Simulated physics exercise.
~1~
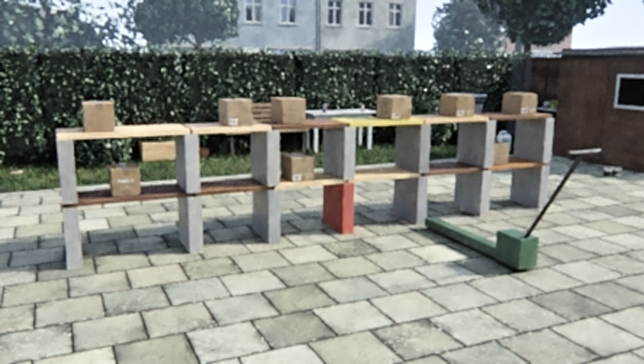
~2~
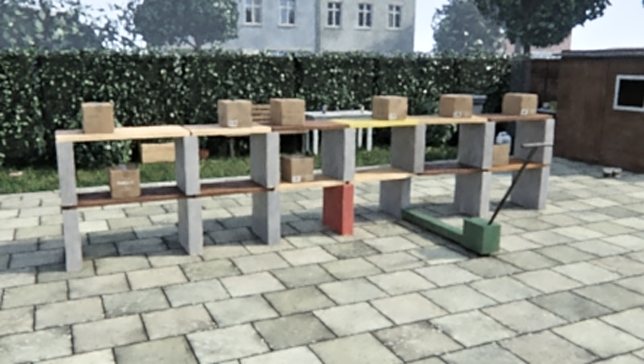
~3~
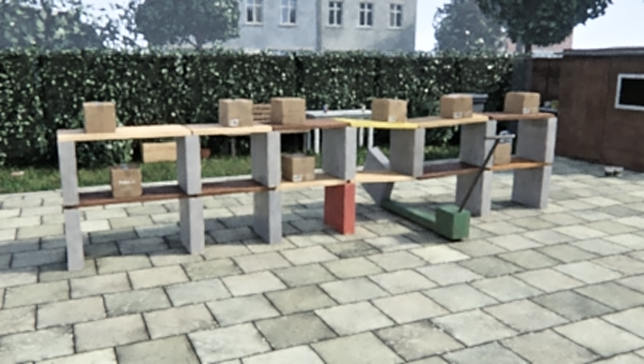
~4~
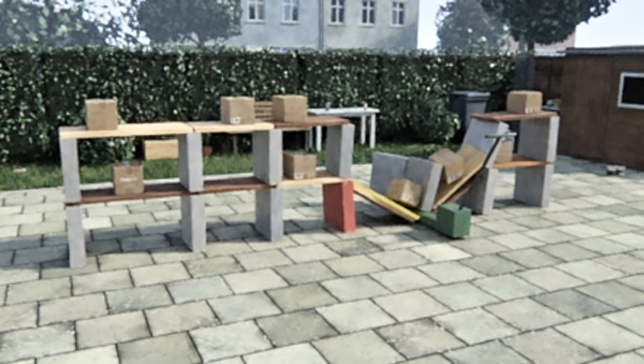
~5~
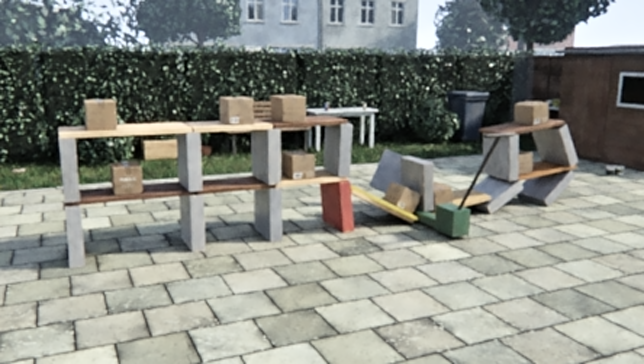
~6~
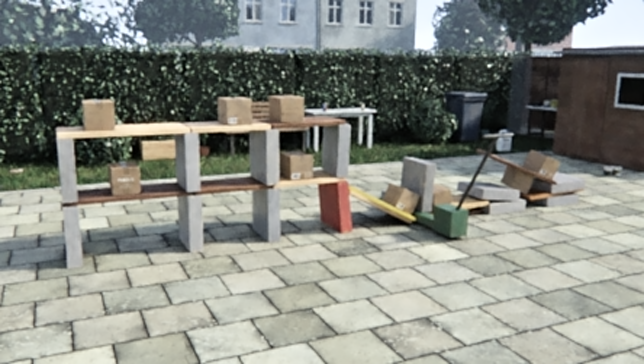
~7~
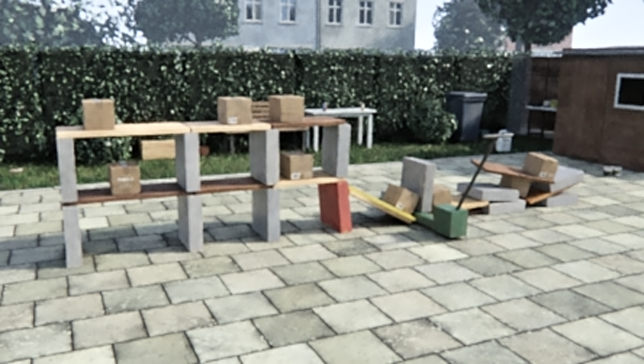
A long two-tier shelf of boards on grey blocks, holding cardboard boxes, stood on a patio as a green floor jack slid left into its base; the right part collapsed in stages, leaving the left part standing beside the slanting yellow board and slightly tilted red block.
